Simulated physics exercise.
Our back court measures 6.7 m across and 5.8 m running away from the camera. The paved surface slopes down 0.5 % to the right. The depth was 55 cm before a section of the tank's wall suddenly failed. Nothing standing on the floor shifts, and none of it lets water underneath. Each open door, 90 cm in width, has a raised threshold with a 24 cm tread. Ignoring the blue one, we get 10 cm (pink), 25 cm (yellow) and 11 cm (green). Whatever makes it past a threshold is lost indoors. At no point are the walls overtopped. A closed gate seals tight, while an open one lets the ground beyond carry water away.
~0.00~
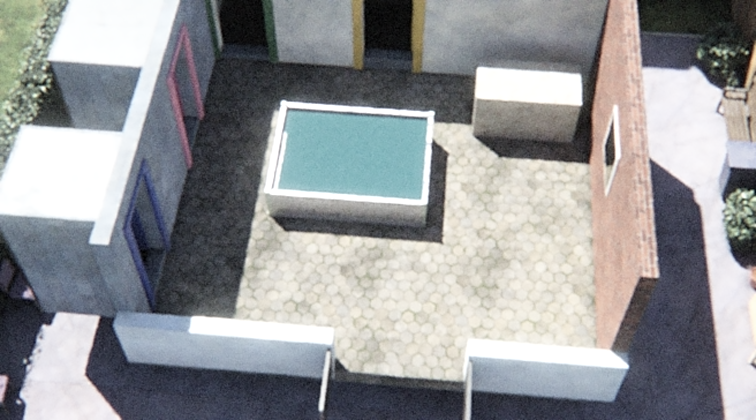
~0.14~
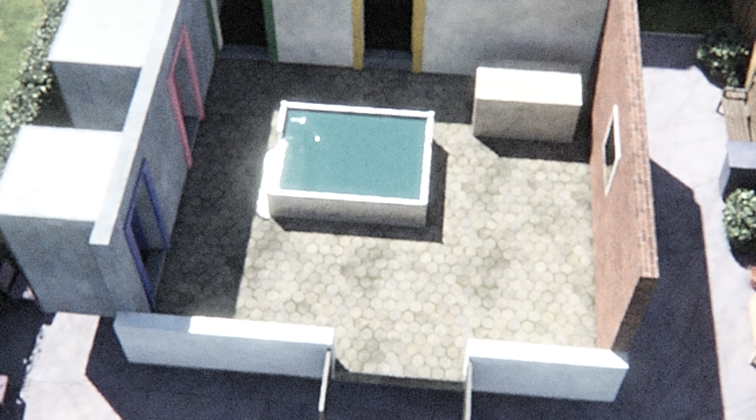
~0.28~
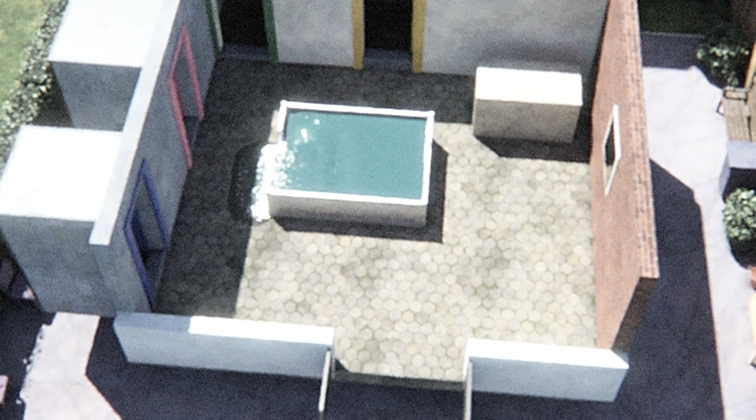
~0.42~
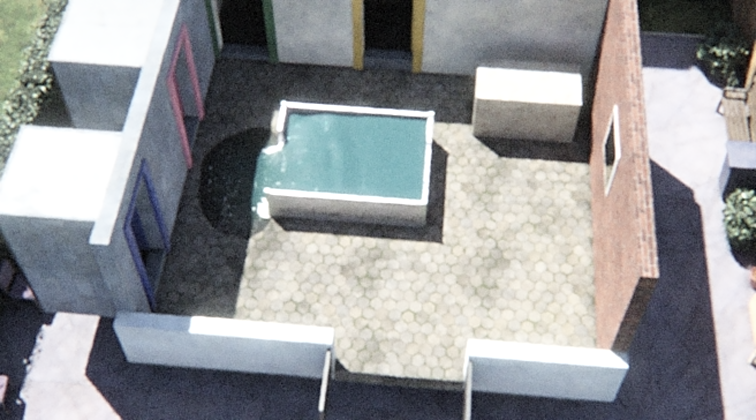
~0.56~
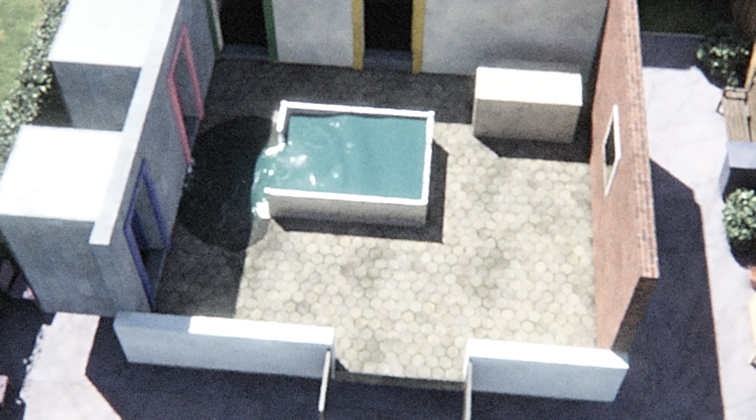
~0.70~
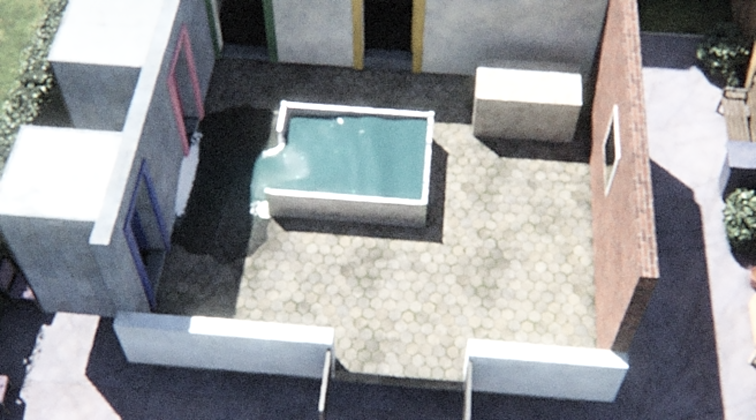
The footage shows a walled, paved court seen from above, where water in a raised tank lies still, then bursts through the tank's left side and spreads over the paving as a dark patch, reaching the pink door.
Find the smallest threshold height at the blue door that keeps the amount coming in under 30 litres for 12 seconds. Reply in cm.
The smallest height is roughly 9 cm.
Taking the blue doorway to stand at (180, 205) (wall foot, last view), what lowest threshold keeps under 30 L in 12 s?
You'd want it roughly 28 cm high.
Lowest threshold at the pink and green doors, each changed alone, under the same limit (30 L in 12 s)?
About 22 cm at pink and 15 cm at green.
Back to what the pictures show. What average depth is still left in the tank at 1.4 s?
Some 39 cm.
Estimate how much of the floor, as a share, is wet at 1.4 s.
Roughly 15 percent.
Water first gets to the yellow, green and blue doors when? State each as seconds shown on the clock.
For yellow it's 3.2 s, for green 1.8 s, and for blue 1.1 s.
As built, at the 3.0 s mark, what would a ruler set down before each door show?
Pink door 21 cm, yellow door 0 cm, green door 20 cm, blue door 13 cm.
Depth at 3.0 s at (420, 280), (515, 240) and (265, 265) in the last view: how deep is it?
Roughly 0, 0 and 0 centimetres.
After 1.4 s water covers 15 % of the floor, deepest (36 cm) near (195, 186); 11 cm at the blue door, 0 litres in over its 13 cm threshold.
After 3.0 s water covers 30 % of the floor, deepest (30 cm) near (146, 339); 13 cm at the blue door, 3 litres in over its 13 cm threshold.
After 12.0 s water covers 95 % of the floor, deepest (11 cm) near (586, 100); 5 cm at the blue door, 7 litres in over its 13 cm threshold.
At the blue door as built, the water arrived by 1.2 s and peaked near 15 cm at 2.0 s.
Run again over the same 12 s with other heights there, 49 litres in over 7.5 cm, 23 litres over 10 cm. The limit of 30 litres is kept from about 9 cm up.
